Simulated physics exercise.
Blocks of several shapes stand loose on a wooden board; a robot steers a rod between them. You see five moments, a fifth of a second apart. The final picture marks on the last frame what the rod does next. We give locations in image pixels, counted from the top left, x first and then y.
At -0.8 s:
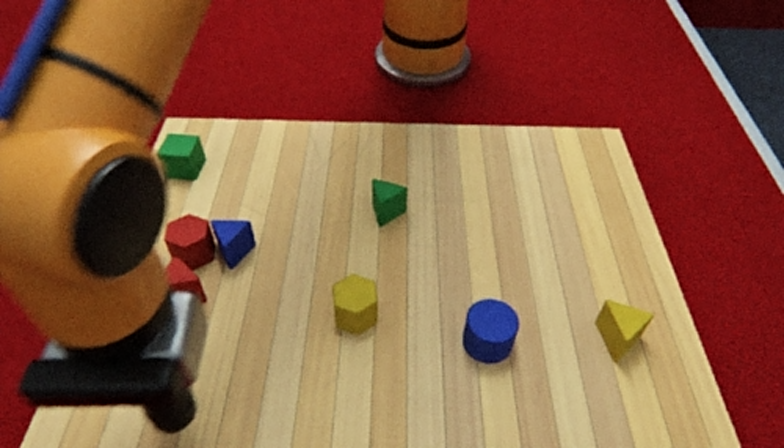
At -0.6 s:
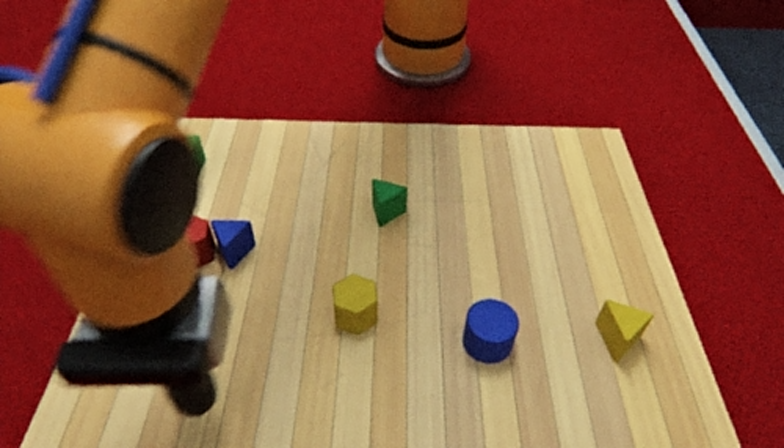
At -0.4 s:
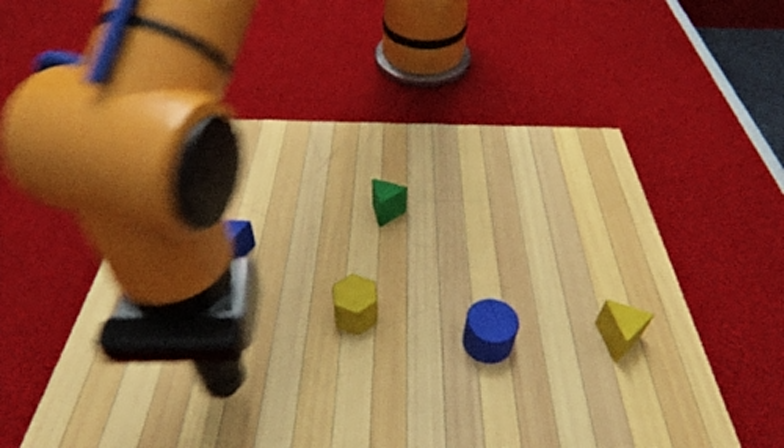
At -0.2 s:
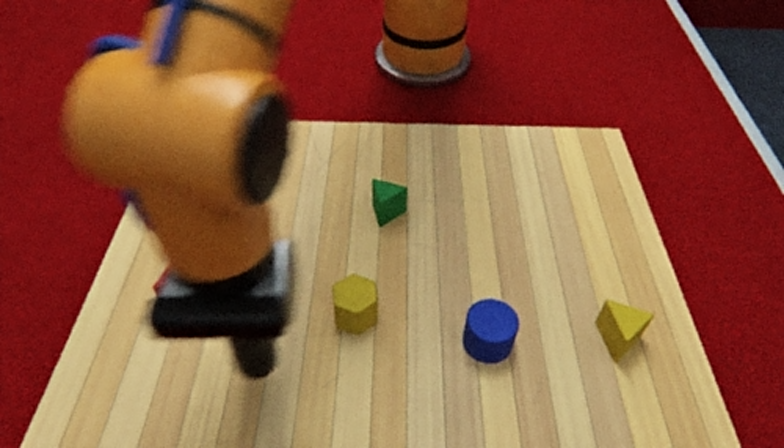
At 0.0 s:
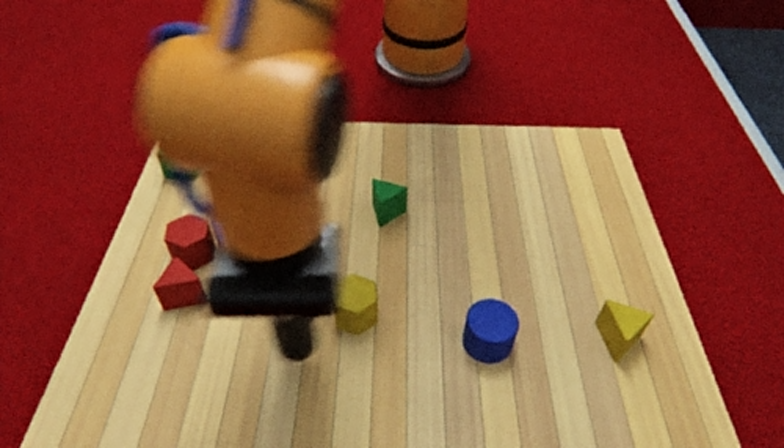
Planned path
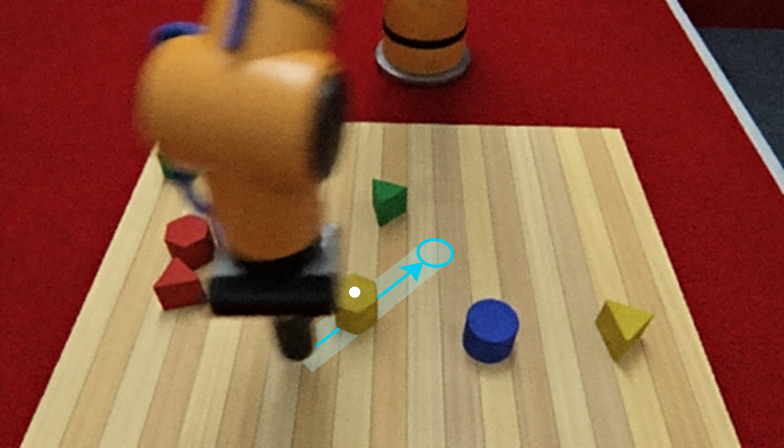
An orange robot arm moves its dark rod rightward over the board, pushing no blocks.
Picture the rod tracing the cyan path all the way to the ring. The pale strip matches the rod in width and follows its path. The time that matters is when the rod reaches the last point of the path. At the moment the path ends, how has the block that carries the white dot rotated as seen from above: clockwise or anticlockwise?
The block spins clockwise.
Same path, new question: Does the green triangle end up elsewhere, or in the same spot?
Here's my answer: The green triangle remains in position.
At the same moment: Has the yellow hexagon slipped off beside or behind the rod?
No - that is not the case.
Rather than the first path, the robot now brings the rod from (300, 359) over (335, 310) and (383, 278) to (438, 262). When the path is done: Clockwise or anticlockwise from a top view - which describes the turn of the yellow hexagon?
It ends up turned clockwise.
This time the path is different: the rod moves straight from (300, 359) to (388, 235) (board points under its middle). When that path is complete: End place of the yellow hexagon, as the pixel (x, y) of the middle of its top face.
The middle of the upper face of the yellow hexagon will lie at about (397, 266) in the picture.
The line goes in a line from (300, 359) to (435, 253); the dot is on the yellow hexagon.
On the path given first. One third of the way, rod (349, 305); yellow hexagon (381, 274).
Two thirds of the way, rod (396, 269); yellow hexagon (427, 244), turned 35° clockwise.
At the end, rod (437, 237); yellow hexagon (471, 217), turned 50° clockwise; green triangle unmoved.
